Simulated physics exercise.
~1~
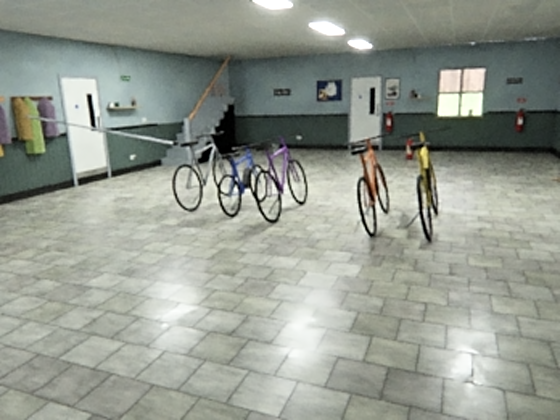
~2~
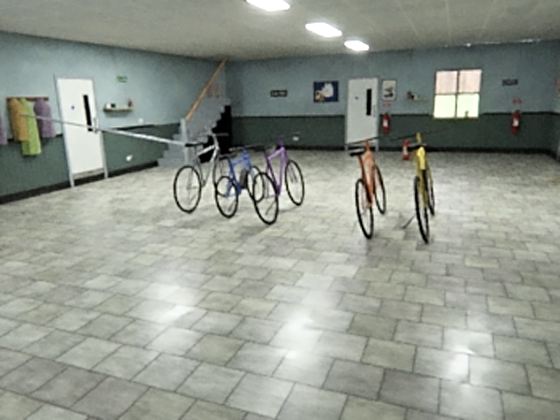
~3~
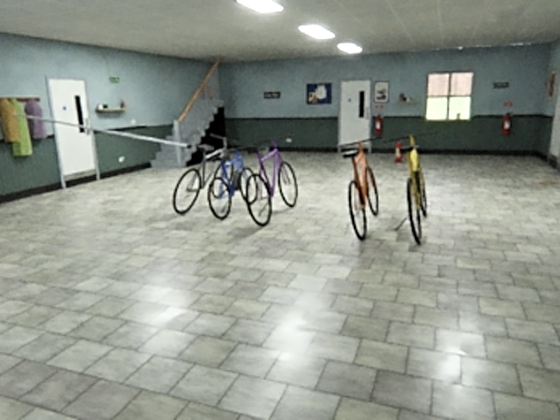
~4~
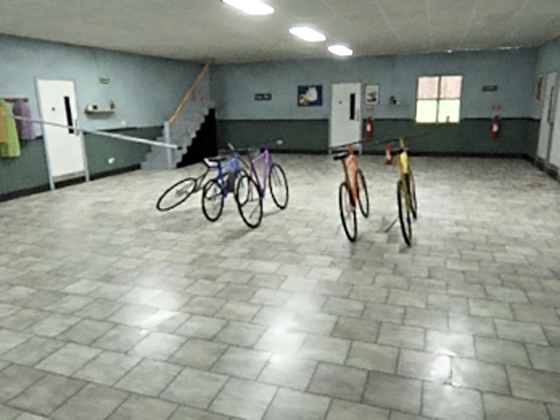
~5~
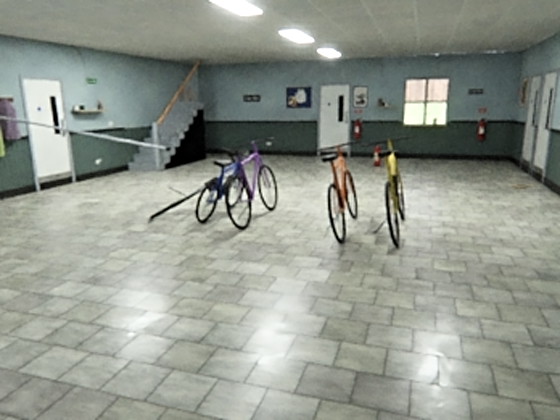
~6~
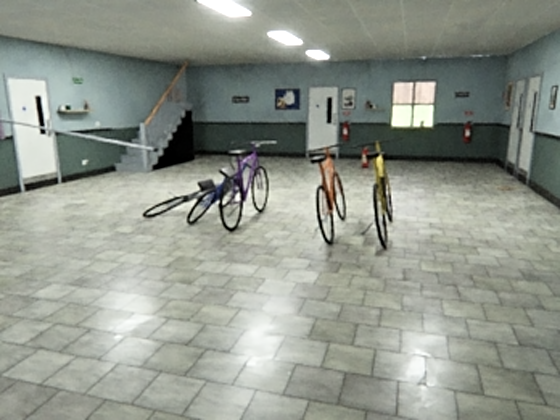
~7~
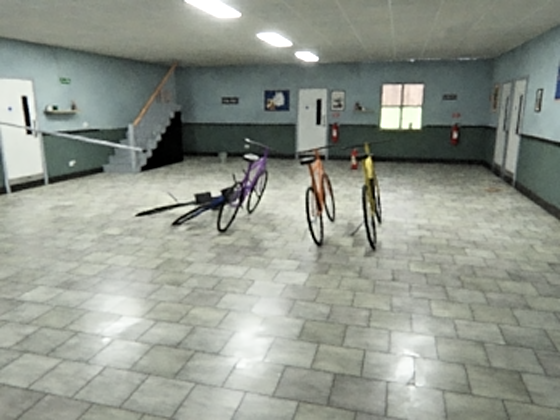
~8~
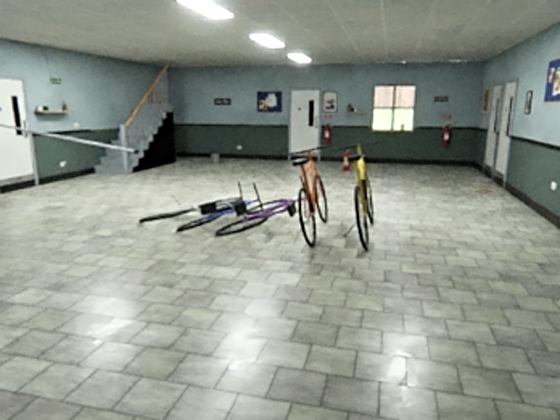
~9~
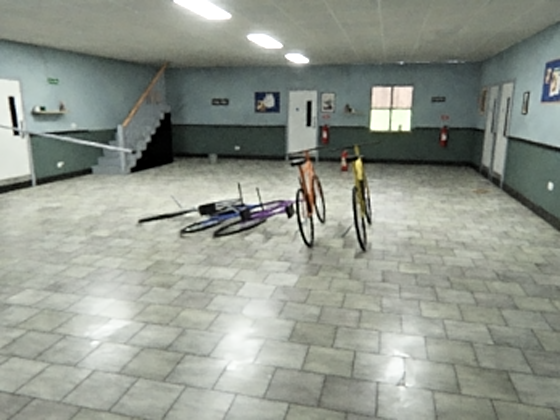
Bicycles standing in a row in a tiled hall, three on the left toppling rightward in turn, orange and yellow staying upright.
